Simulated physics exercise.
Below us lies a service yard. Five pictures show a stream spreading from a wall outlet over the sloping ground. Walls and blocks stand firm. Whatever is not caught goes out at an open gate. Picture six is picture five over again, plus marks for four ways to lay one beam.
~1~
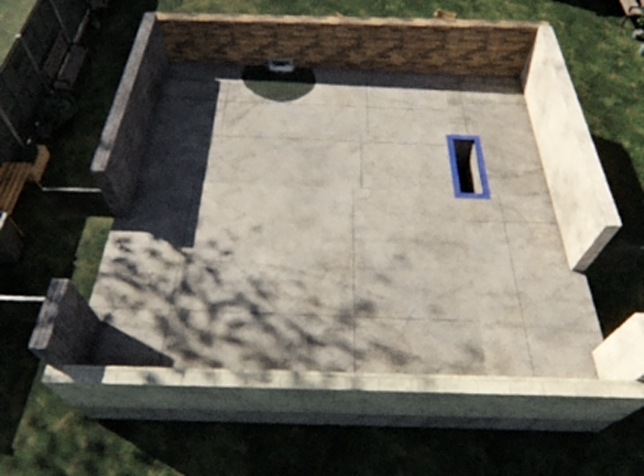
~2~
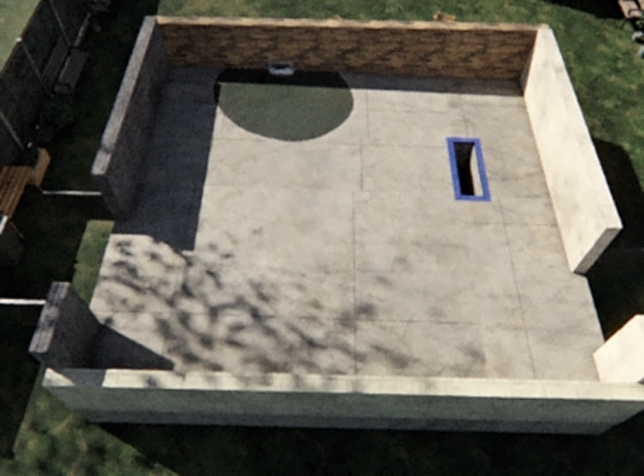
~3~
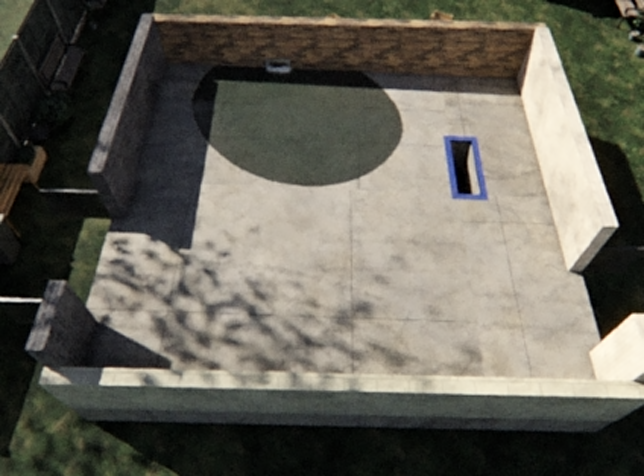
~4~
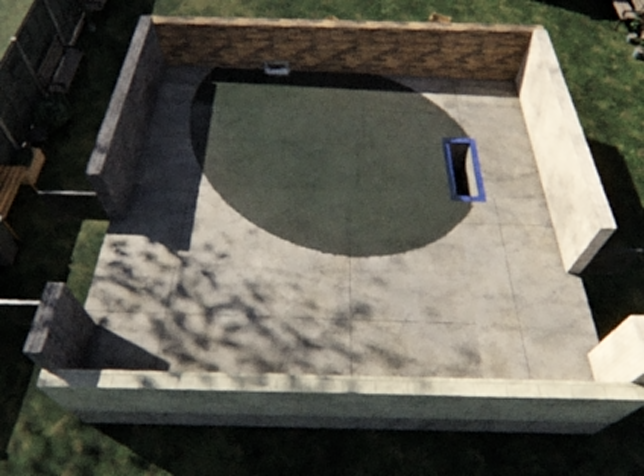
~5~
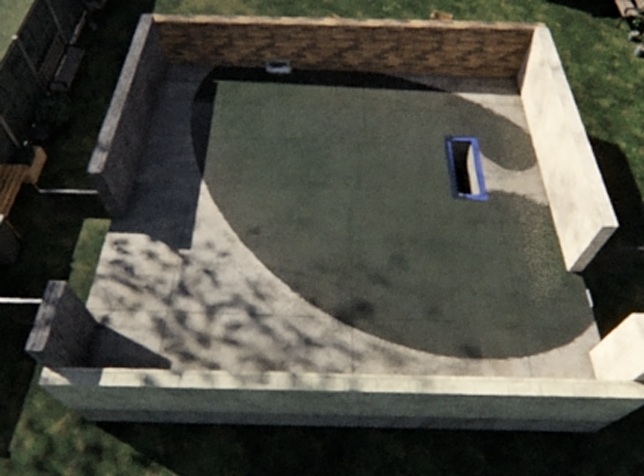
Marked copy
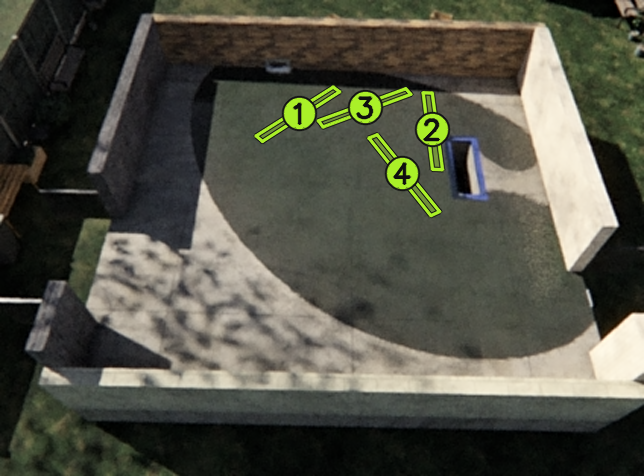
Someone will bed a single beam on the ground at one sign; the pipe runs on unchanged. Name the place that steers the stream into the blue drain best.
The answer is position 4.
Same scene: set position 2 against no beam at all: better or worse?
Worse.
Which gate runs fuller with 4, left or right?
The right gate.
On the marked copy, 1 from (259, 138) to (336, 89); 2 from (437, 169) to (427, 92); 3 from (320, 123) to (408, 91); 4 from (373, 136) to (435, 213).
If 1 is chosen, about 9 % of the stream runs into the blue drain, about 90 % out by the gates.
If 2 is chosen, about 7 % of the stream runs into the blue drain, about 93 % out by the gates.
If 3 is chosen, about 7 % of the stream runs into the blue drain, about 93 % out by the gates.
If 4 is chosen, about 14 % of the stream runs into the blue drain, about 86 % out by the gates.
